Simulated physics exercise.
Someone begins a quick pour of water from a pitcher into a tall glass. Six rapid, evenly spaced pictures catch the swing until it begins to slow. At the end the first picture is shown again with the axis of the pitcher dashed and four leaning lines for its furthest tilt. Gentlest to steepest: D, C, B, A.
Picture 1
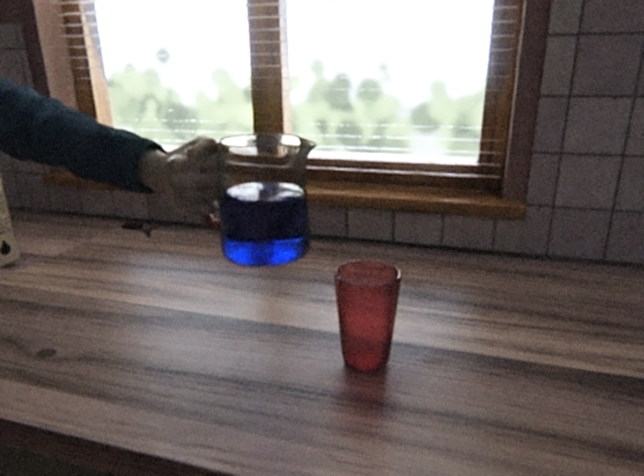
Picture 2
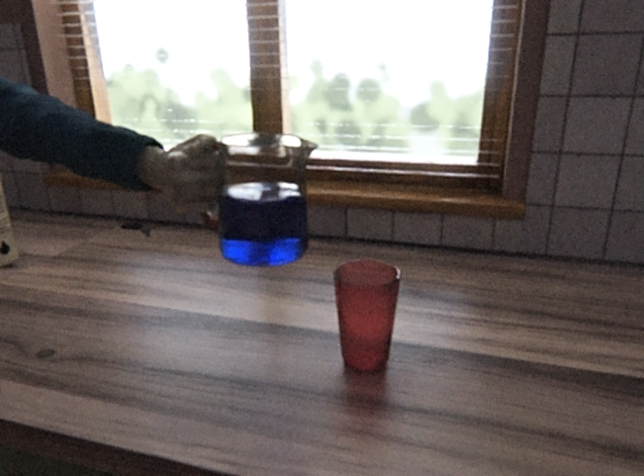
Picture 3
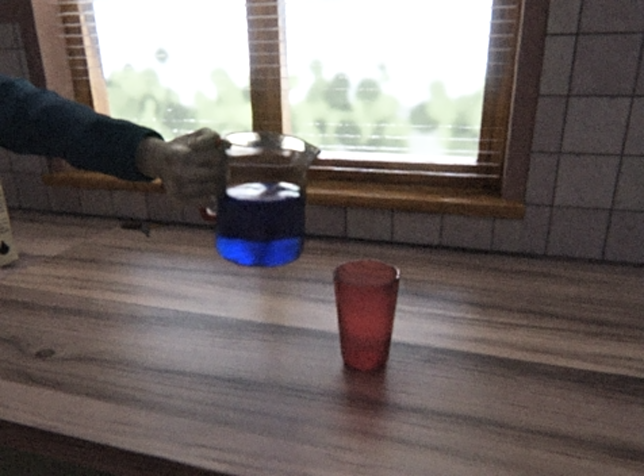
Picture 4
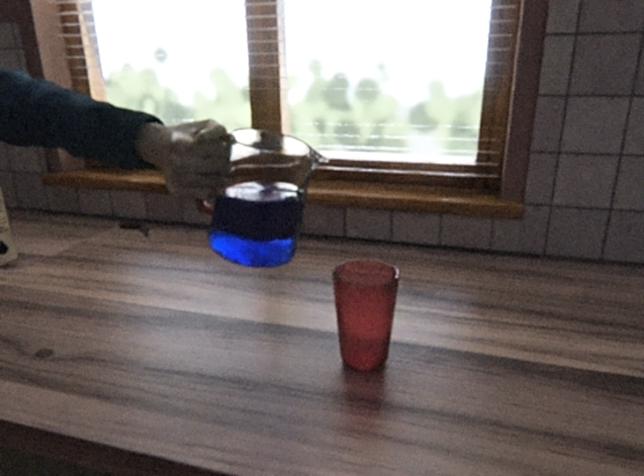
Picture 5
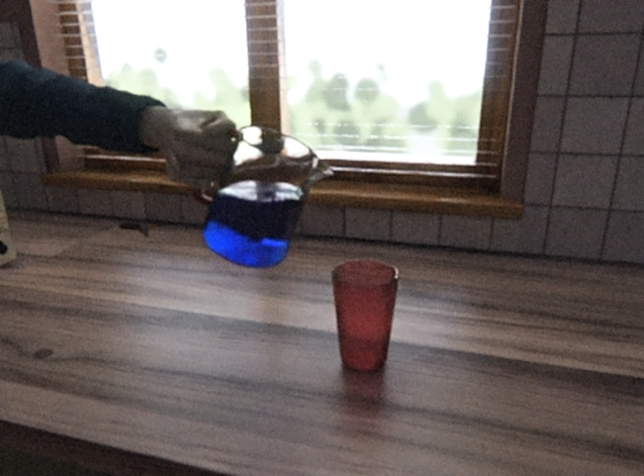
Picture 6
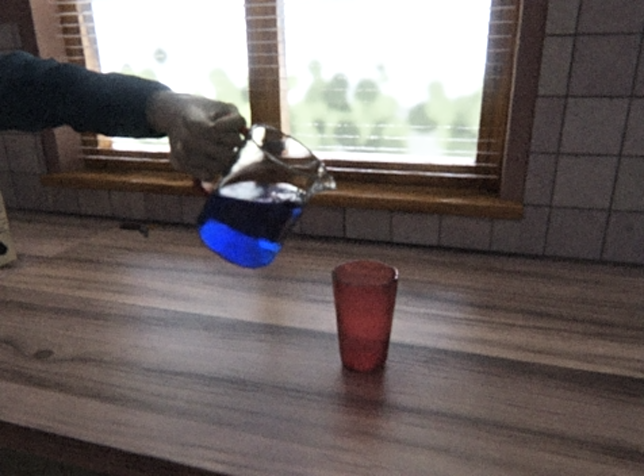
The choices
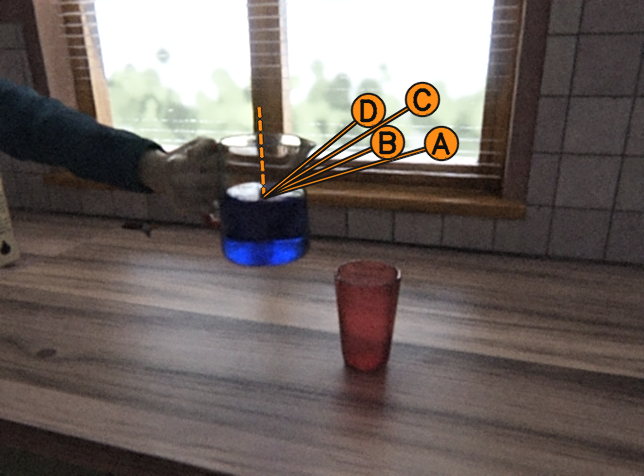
On a wooden kitchen counter by a bright window, a hand held a clear pitcher of blue liquid upright near a red glass, then steadily tilted it to the right, with nothing leaving the lip.
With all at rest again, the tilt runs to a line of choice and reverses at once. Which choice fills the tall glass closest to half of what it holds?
Use mark A.
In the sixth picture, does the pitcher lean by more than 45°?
No.
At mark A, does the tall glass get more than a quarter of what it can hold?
Yes, clearly.
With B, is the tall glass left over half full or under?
Under half.
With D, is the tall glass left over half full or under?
Under.
On the marked copy, A at (425, 149); B at (371, 149); C at (408, 108); D at (355, 122).
With A, the tall glass ends with about 51 % of what it can hold.
With B, the tall glass ends with about 31 % of what it can hold.
With C, the tall glass ends with about 15 % of what it can hold.
With D, the tall glass ends with about 5 % of what it can hold.
